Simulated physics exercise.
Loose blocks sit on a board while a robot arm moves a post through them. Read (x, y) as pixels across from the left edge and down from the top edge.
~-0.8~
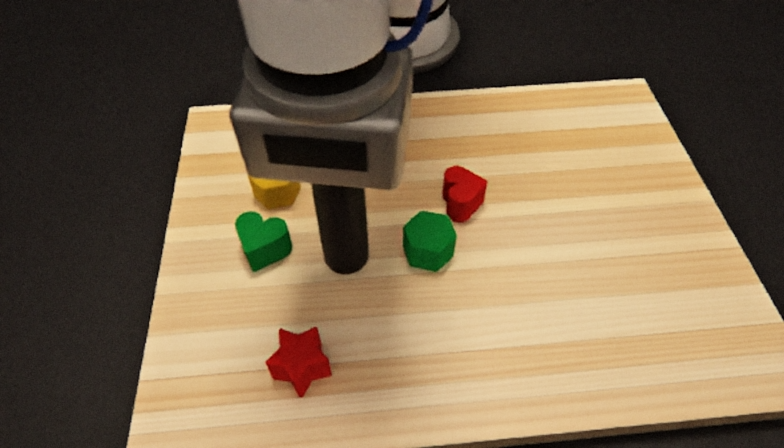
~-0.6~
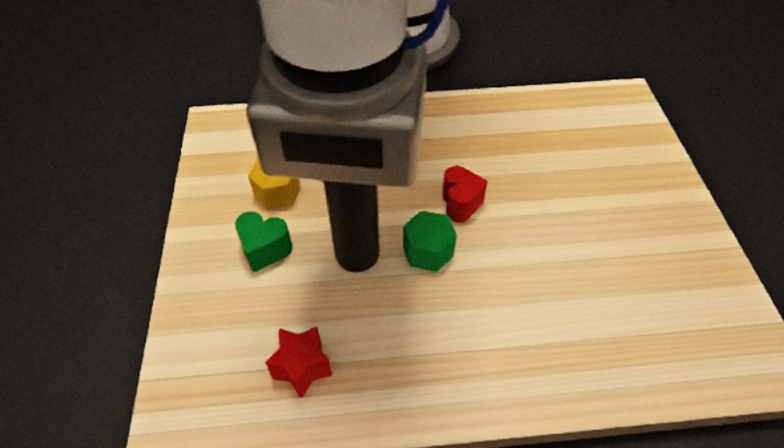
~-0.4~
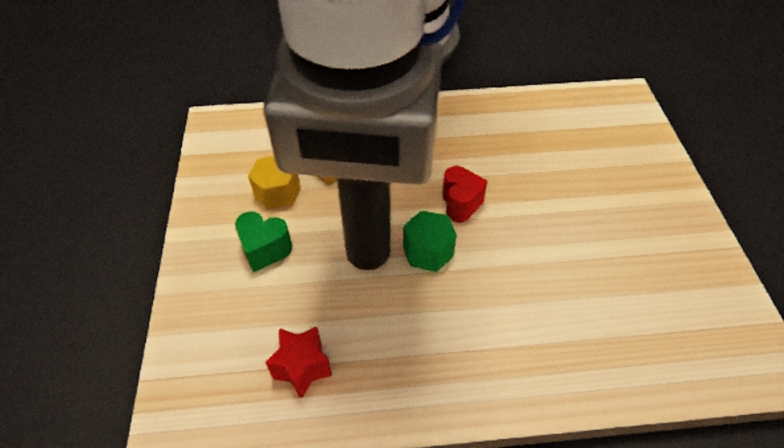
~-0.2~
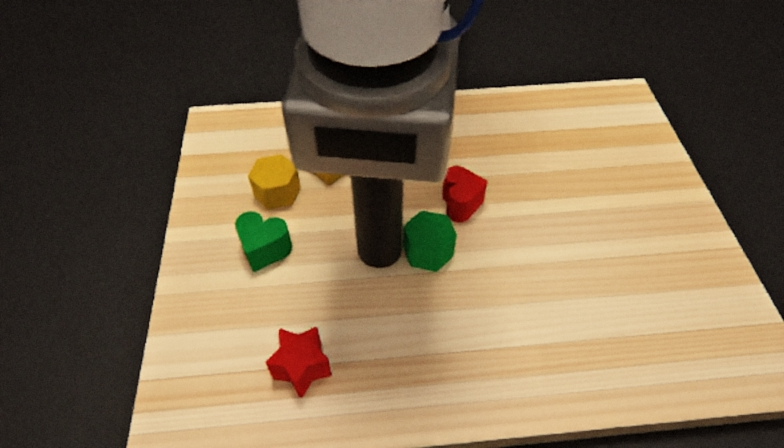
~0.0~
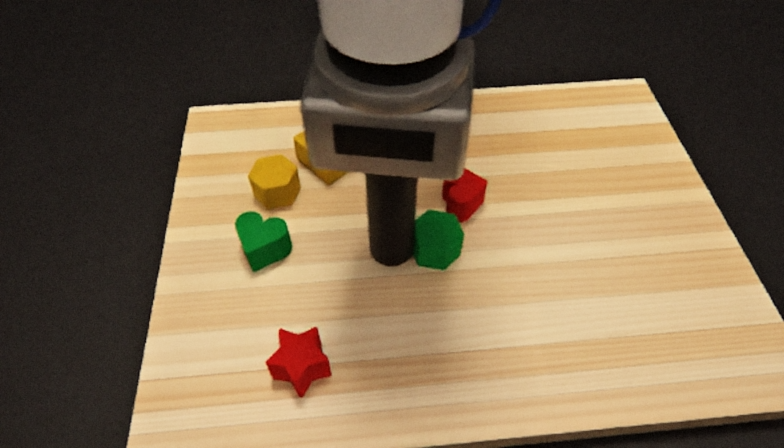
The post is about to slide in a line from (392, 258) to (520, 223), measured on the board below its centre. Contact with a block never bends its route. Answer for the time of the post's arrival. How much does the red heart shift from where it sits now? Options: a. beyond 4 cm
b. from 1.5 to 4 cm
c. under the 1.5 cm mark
My pick is c.
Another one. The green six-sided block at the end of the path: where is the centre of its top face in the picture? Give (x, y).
I expect it at (574, 207).
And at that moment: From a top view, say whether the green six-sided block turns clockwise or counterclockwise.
Turns clockwise.
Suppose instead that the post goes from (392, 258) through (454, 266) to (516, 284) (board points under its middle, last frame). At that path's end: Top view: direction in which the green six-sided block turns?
Anticlockwise.
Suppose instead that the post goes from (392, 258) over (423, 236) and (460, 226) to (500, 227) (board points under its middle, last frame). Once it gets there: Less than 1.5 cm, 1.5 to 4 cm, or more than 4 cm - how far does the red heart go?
It is going to finish 1.5 to 4 cm from where it is now.
On the path given first. One third of the way, post at (439, 236); green six-sided block at (486, 221).
Two thirds of the way, post at (482, 225); green six-sided block at (531, 214), turned 20° clockwise; red heart at (466, 180).
At the end, post at (523, 213); green six-sided block at (574, 207), turned 35° clockwise; red heart at (466, 180).
